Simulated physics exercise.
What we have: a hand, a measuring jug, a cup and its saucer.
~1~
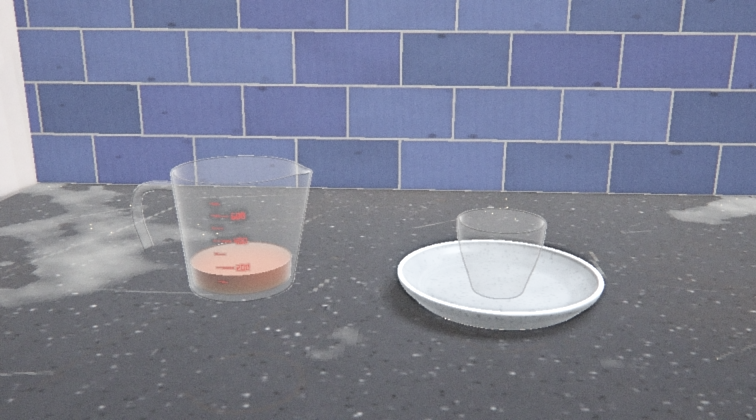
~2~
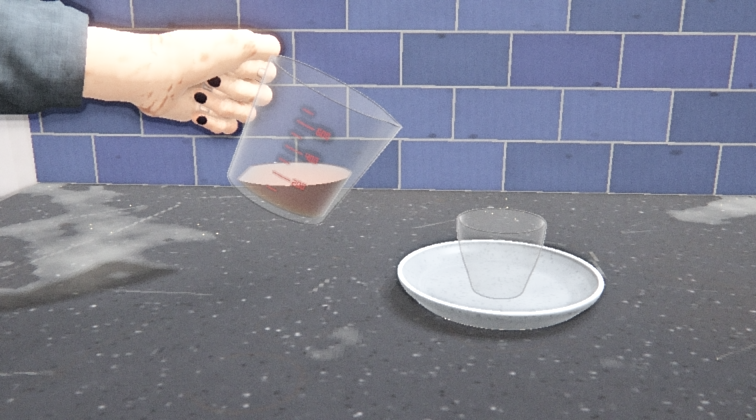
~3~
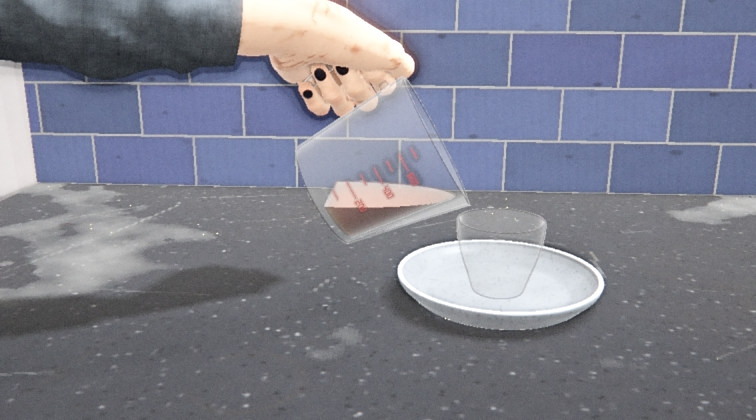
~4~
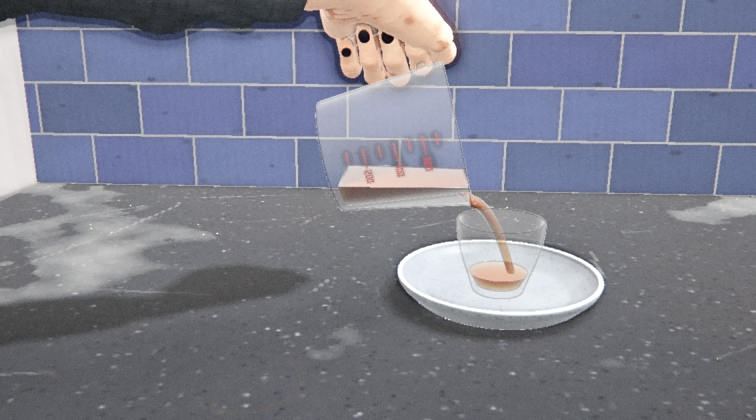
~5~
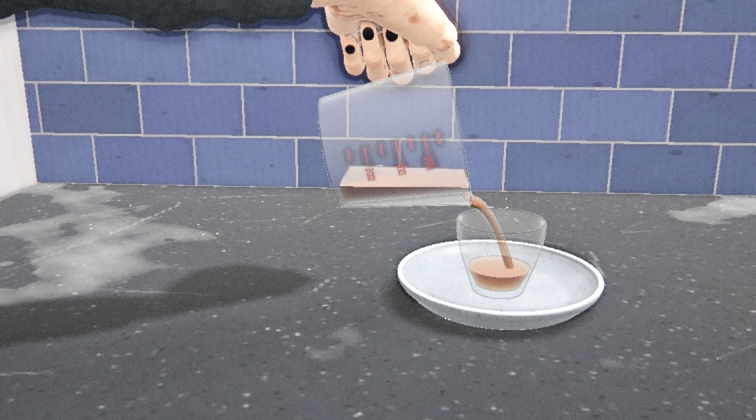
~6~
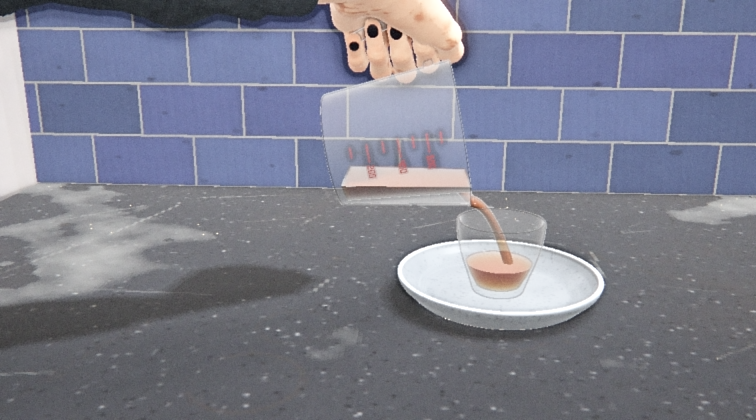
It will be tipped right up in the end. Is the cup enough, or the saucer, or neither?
The iced tea fits in the cup.
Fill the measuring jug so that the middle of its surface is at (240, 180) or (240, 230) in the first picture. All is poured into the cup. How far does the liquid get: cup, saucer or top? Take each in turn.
One after the other: Past the saucer, saucer too.
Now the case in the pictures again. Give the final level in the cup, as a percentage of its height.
Roughly 70 per cent.
Shortly, the cup is about half full; the saucer is dry.
Then, the cup is about two thirds full; the saucer is dry.
At the finish, the cup is about three quarters full; the saucer is dry.
